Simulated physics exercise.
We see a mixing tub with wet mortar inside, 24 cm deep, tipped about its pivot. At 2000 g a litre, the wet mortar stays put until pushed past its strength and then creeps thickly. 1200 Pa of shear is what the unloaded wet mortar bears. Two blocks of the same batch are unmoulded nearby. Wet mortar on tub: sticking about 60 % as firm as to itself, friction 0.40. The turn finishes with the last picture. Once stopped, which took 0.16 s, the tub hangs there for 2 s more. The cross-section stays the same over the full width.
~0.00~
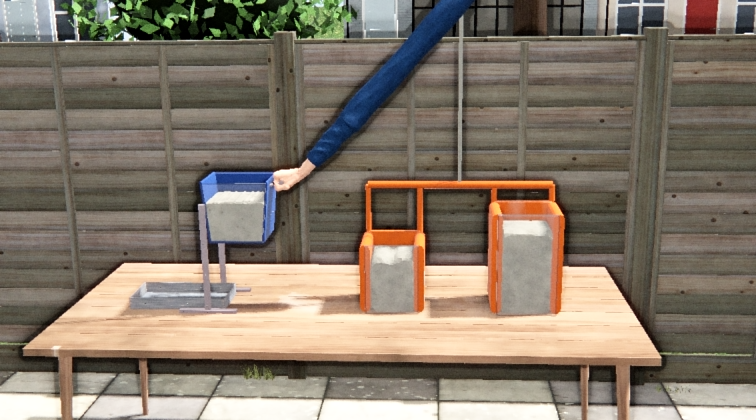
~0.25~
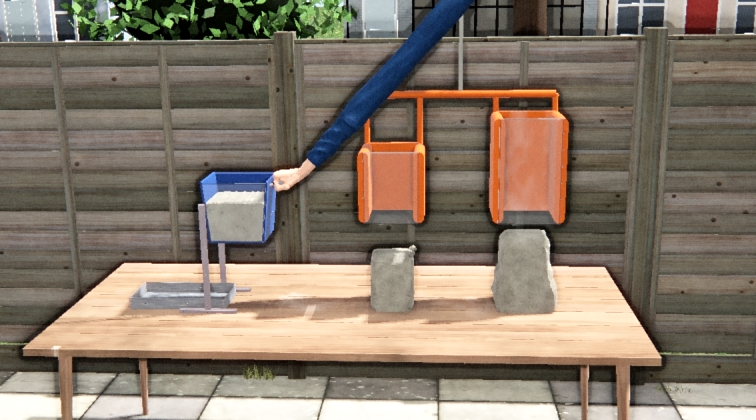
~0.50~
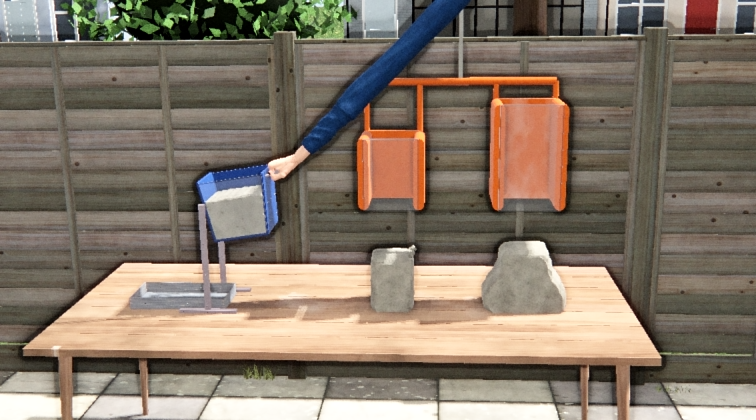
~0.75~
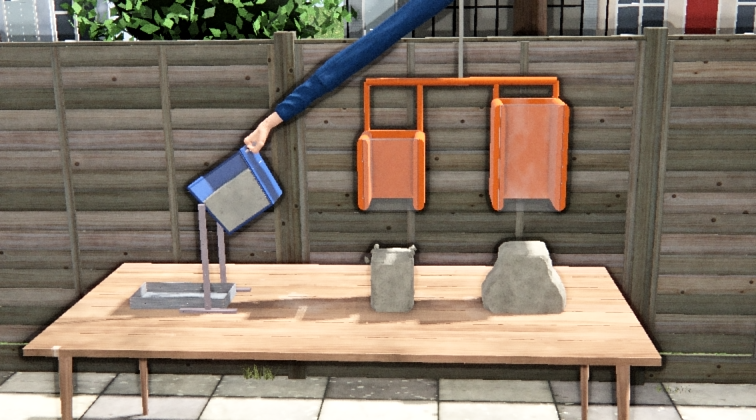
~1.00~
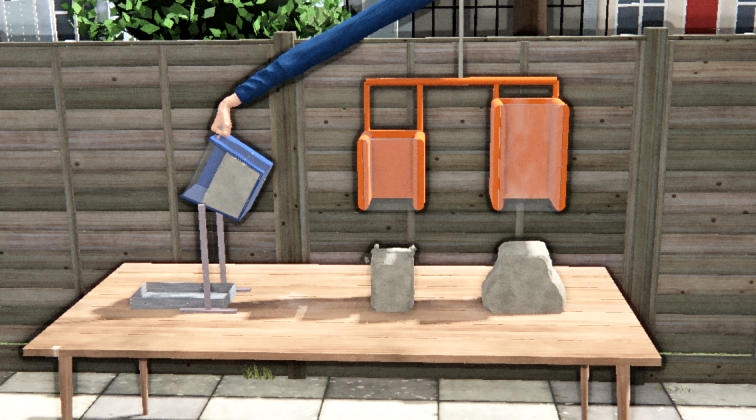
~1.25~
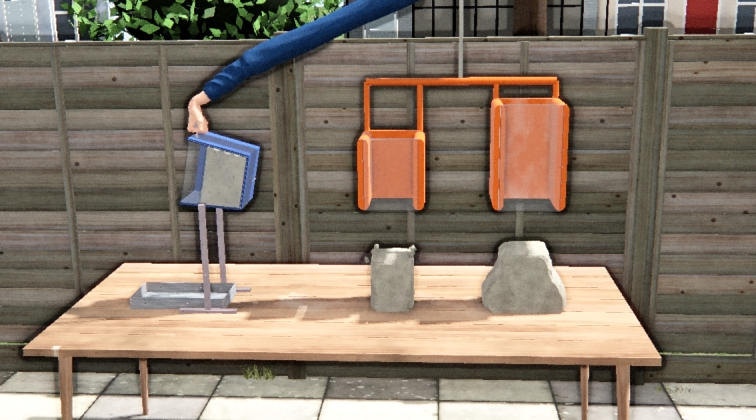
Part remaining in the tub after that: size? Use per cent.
Close to 100 %.
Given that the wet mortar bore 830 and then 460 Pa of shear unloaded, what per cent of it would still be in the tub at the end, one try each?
100 %, then 85 %.
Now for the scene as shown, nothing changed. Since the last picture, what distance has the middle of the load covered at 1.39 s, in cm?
Close to 0 centimetres.
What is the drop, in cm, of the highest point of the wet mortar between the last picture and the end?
0 cm or so.
After 1.39 s, the tub is at 79 degrees and holds 100 %.
After 1.56 s, the tub is at 79 degrees and holds 100 %.
After 1.73 s, the tub is at 79 degrees and holds 100 %.
After 1.90 s, the tub is at 79 degrees and holds 100 %.
After 3.25 s, at the end, the tub is at 79 degrees and holds 100 %.
